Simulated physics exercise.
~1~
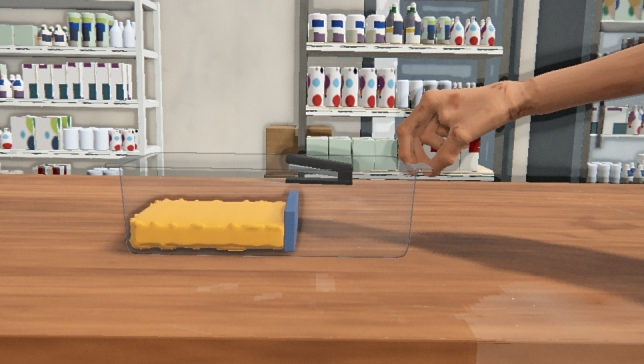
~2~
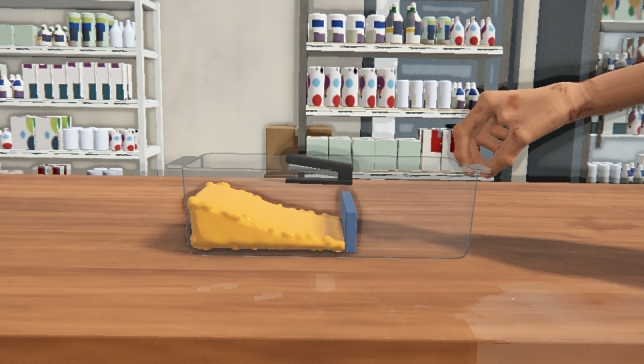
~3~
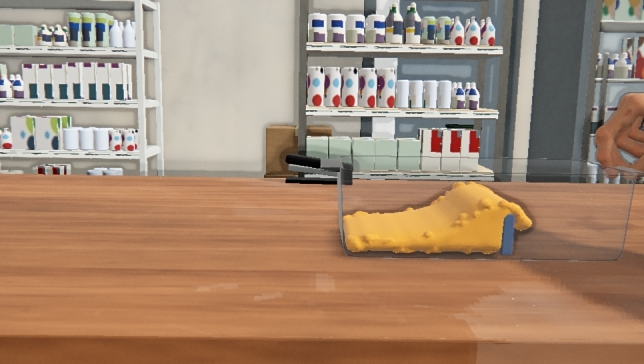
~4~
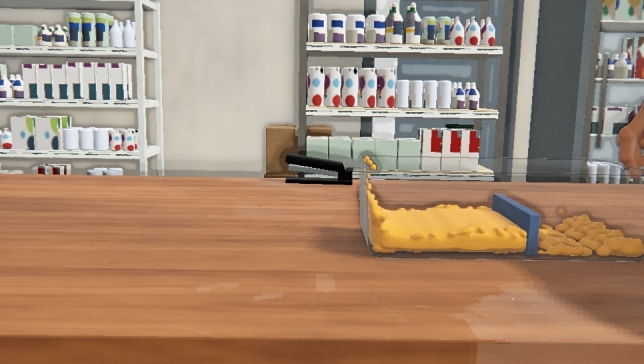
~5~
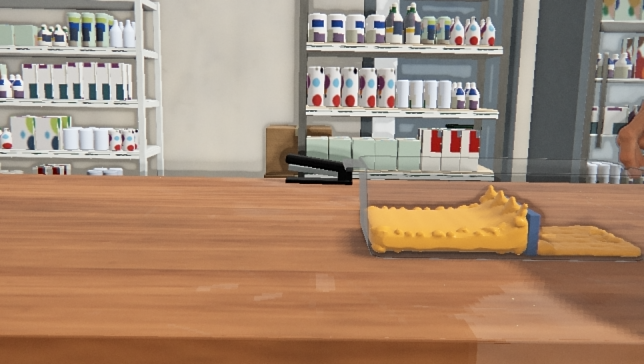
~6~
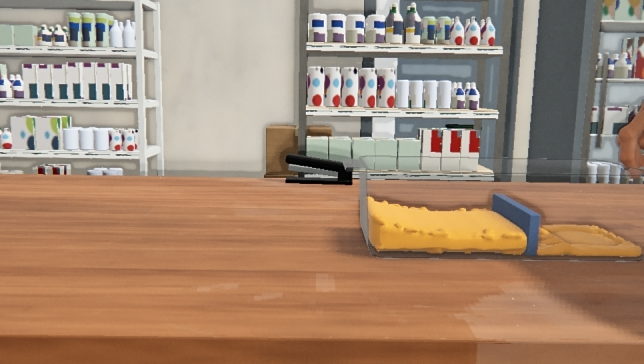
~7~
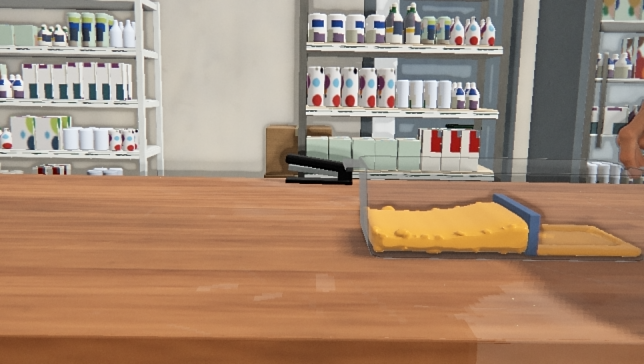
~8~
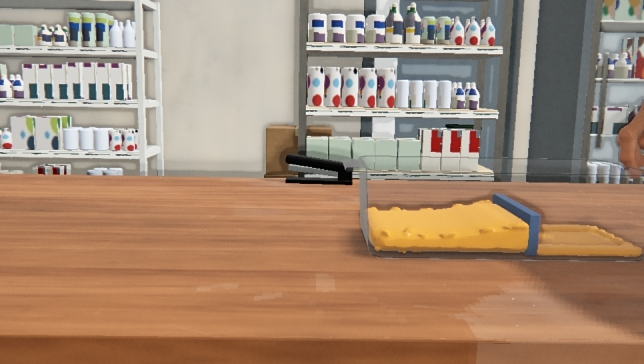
The footage shows a hand pulling a clear oblong tub of yellow-orange liquid rightward across a wooden surface; the liquid surges, some crosses the low blue divider into the empty right side, and it settles with a shallow layer there, most remaining on the left.
